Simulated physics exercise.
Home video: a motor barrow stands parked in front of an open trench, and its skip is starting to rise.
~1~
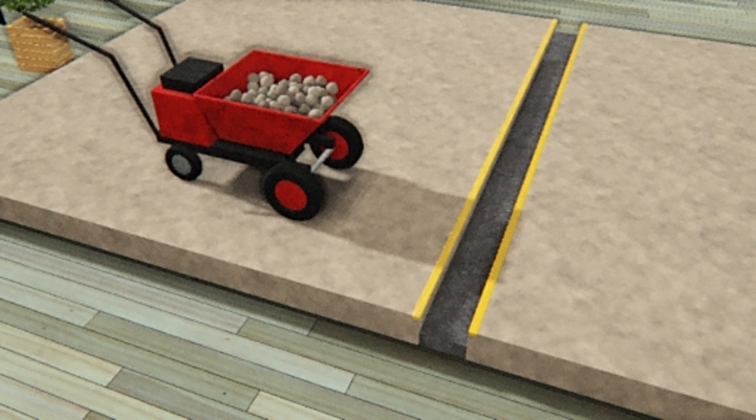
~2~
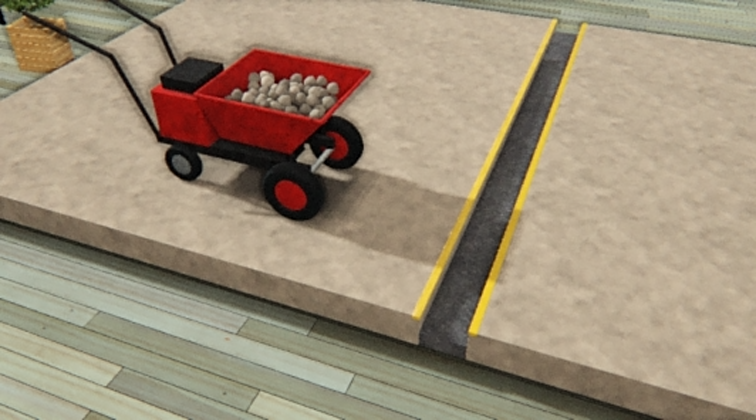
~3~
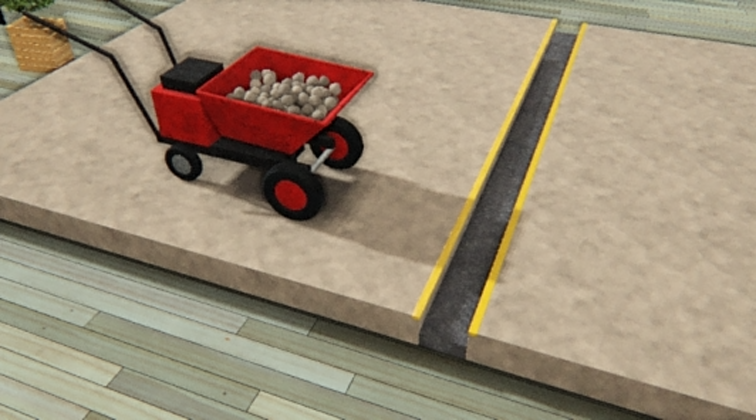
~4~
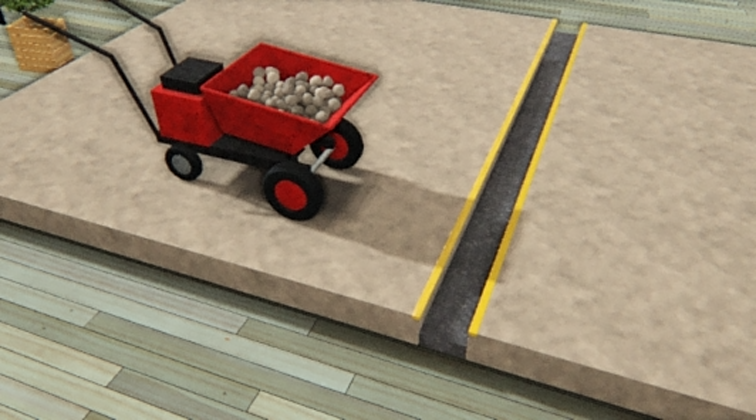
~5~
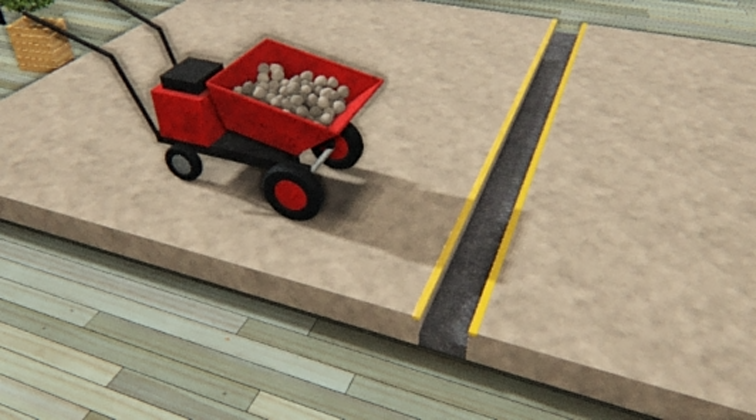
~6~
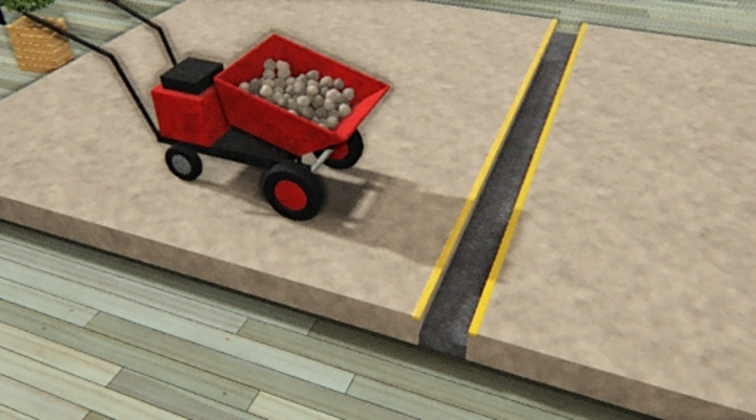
A red motor barrow stands before a narrow trench as its pebble-filled skip slowly tilts forward.
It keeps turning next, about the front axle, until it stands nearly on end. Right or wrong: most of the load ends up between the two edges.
Wrong.
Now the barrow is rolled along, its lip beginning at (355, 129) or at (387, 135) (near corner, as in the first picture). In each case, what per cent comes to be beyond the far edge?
About 0 and 10 per cent.
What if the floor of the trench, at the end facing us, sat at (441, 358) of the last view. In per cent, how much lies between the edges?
I'd guess about 20 %.
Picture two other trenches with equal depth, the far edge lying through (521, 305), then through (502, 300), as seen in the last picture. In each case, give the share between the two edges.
The share would be 20 % first and 20 % second.
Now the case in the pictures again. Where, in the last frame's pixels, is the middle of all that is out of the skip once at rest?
Once nothing moves, the middle sits near (439, 215).
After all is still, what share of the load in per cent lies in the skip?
Roughly 25 per cent of the load.
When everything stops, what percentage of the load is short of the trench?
About 55 %.
Soon, skip tipped steeply; all in the skip.
A while on, skip tipped steeply; most in the skip; about a quarter short of the trench; a stray few falling.
Towards the end, skip tipped right over; about a quarter in the skip; about two thirds short of the trench; about a quarter in or heaped over the trench.
Finally, skip tipped right over; about a quarter in the skip; about half short of the trench; about a quarter in or heaped over the trench; none beyond it.
